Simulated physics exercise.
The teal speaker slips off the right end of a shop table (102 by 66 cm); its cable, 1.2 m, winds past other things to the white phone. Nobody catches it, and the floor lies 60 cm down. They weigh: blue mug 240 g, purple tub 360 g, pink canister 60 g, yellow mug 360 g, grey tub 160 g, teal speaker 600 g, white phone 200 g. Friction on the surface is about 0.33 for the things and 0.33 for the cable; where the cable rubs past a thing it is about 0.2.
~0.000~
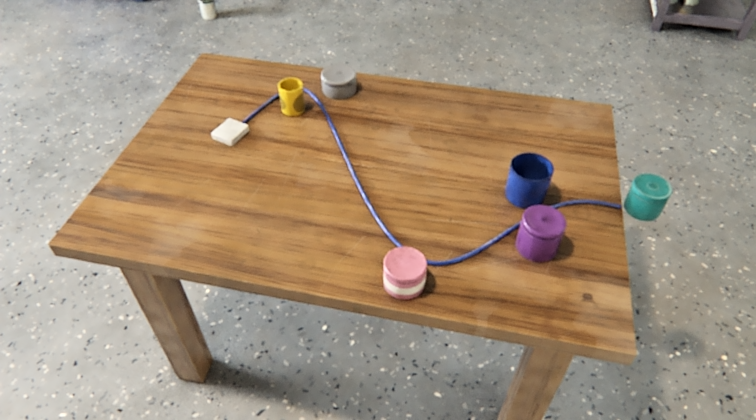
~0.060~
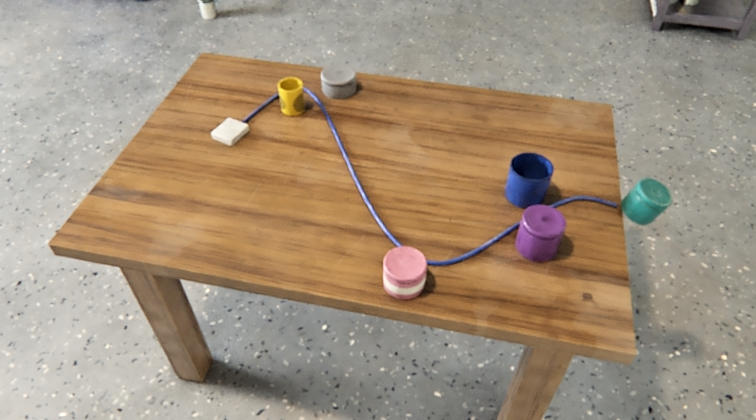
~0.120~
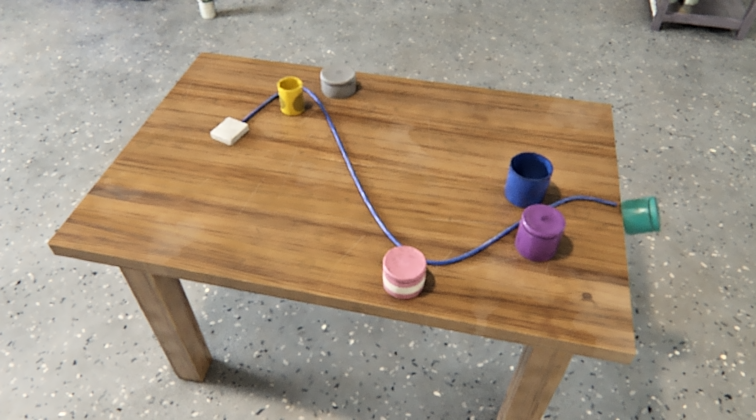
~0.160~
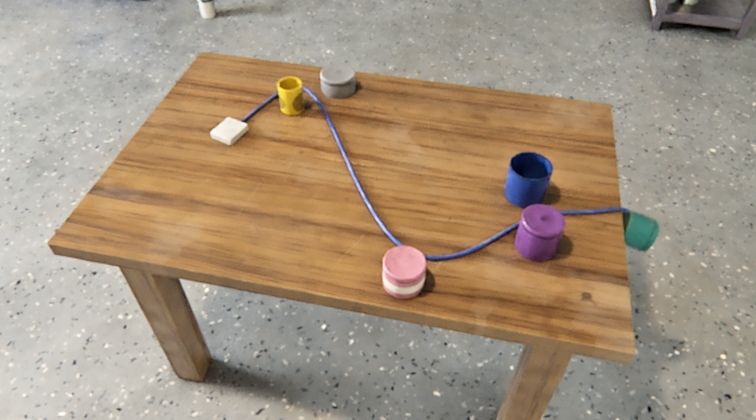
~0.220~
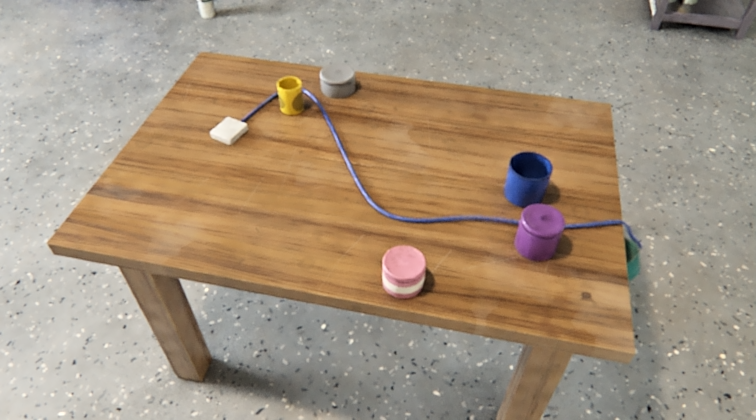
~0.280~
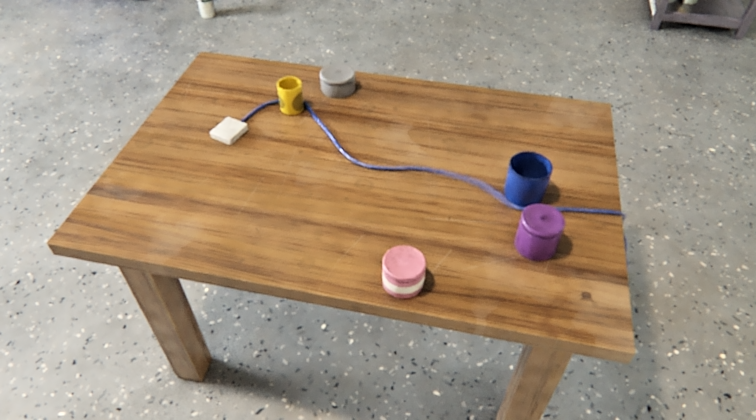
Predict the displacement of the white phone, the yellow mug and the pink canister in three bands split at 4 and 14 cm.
In order: The white phone travels a long way; the yellow mug travels a long way; the pink canister stays in the low band.
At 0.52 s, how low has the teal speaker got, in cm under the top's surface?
Some 55 cm.
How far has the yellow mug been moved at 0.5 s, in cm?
About 16 cm.
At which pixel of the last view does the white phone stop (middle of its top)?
Around (374, 93).
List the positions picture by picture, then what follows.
In the first picture, shows, white phone (230, 129); yellow mug (290, 85); pink canister (405, 263); cable runs through (465, 257) (368, 202) (333, 128).
In the second picture, shows, teal speaker (652, 190); cable runs through (368, 202).
In the third picture, shows, teal speaker (641, 216); cable runs through (367, 201).
In the fourth picture, shows, teal speaker (635, 230); cable runs through (575, 212) (367, 201).
In the fifth picture, shows, teal speaker (622, 259); cable runs through (625, 225) (372, 203).
In the sixth picture, shows, white phone (229, 128); yellow mug (289, 83); pink canister (404, 261); cable runs through (566, 209) (446, 173) (341, 149).
After 0.5 s, the cable's tail end at (335, 109); white phone 23 cm off its start, yellow mug 15 cm off its start, blue mug 9 cm off its start.
After 0.7 s, the cable's tail end at (388, 98); white phone 34 cm off its start, yellow mug 22 cm off its start, blue mug 10 cm off its start.
After 1.0 s, the cable's tail end at (389, 97); white phone 34 cm off its start at (374, 93), yellow mug 22 cm off its start at (295, 147), blue mug 10 cm off its start at (554, 136).
After 1.2 s, the cable's tail end at (389, 97); white phone 34 cm off its start, yellow mug 22 cm off its start, blue mug 10 cm off its start.
After 2.4 s, the cable's tail end at (389, 97); white phone 34 cm off its start at (374, 93), yellow mug 22 cm off its start at (295, 147), pink canister 0 cm off its start at (404, 261), blue mug 10 cm off its start at (554, 136).
